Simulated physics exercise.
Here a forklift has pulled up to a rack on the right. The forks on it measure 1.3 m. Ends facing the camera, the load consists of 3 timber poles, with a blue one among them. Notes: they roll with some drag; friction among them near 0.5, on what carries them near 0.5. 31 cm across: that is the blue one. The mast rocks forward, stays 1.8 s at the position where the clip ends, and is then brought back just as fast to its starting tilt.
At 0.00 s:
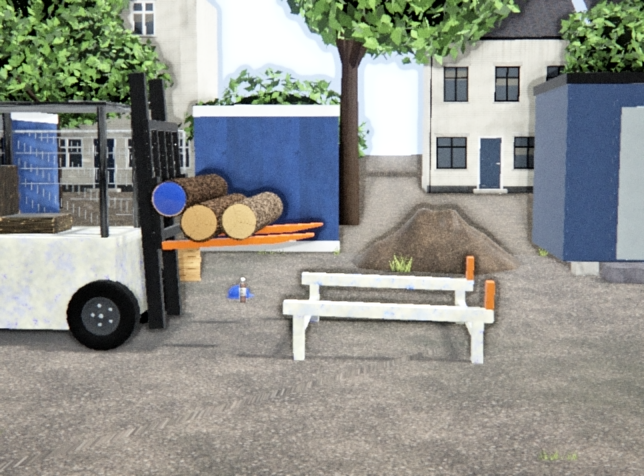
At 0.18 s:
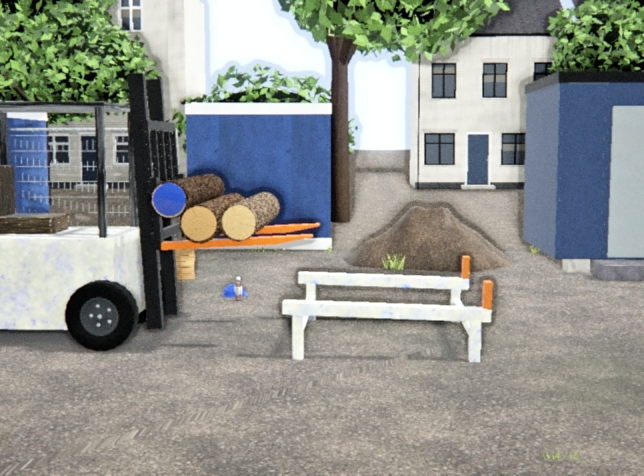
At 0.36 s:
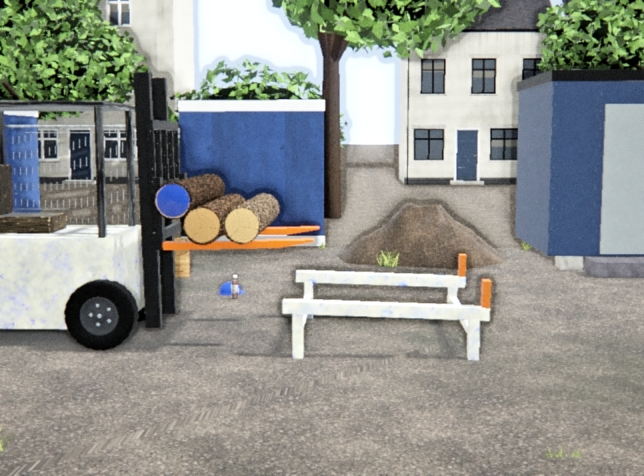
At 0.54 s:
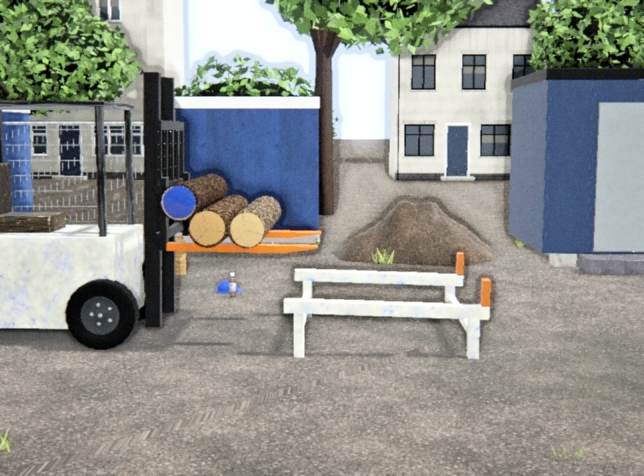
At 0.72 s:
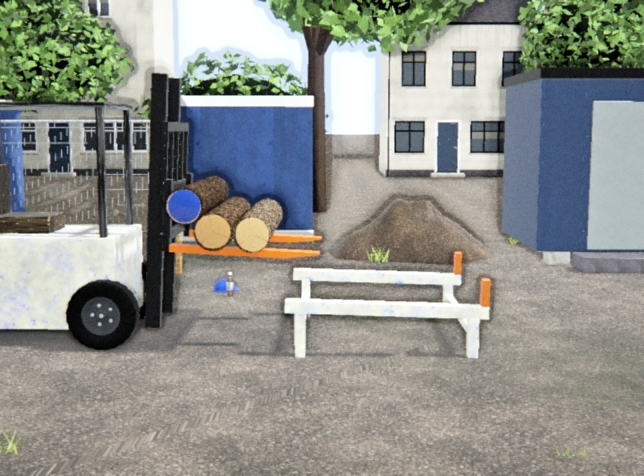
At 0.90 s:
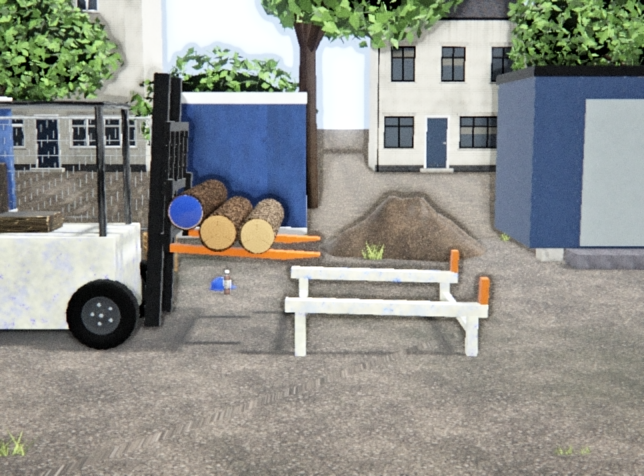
In a paved yard with pale houses, leafy trees and a dirt mound behind, seen from the side, the view drifts so the background slides left. A white forklift at left holds three logs, one blue-ended, on orange forks before a blue container, with a white rack to the right. The mast rocks forward, the forks tilt from tips up to tips down, and the logs roll slightly right.
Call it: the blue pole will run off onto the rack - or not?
Not.
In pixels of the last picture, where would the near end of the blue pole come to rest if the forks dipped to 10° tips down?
It would finish close to (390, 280) in the last picture.
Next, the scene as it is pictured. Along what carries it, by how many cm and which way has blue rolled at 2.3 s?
Blue 10 right.
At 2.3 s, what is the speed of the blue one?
Close to 0.2 m/s at that moment.
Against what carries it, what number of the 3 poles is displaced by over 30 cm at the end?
The tally comes to 2.
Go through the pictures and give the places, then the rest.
In the first frame, blue (169, 199); forks 3° tips up; tips at (310, 235); 2 of the 3 lie directly on the forks.
In the second frame, blue (168, 200); forks 3° tips up.
In the third frame, blue (172, 201); forks 1° tips up.
In the fourth frame, blue (178, 203); forks 1° tips down; tips at (313, 247).
In the fifth frame, blue (184, 207); forks 3° tips down.
In the sixth frame, blue (185, 212); forks 4° tips down; tips at (316, 255).
Then, 2.3 s in, blue is on the forks, 100 cm from the tips, rolling right; 0 of 3 have left the forks.
Then, 4.1 s in, blue is on the forks, 60 cm from the tips; 2 of 3 have left the forks.
In the end (6.3 s), blue is on the forks, 110 cm from the tips; 2 of 3 have left the forks.
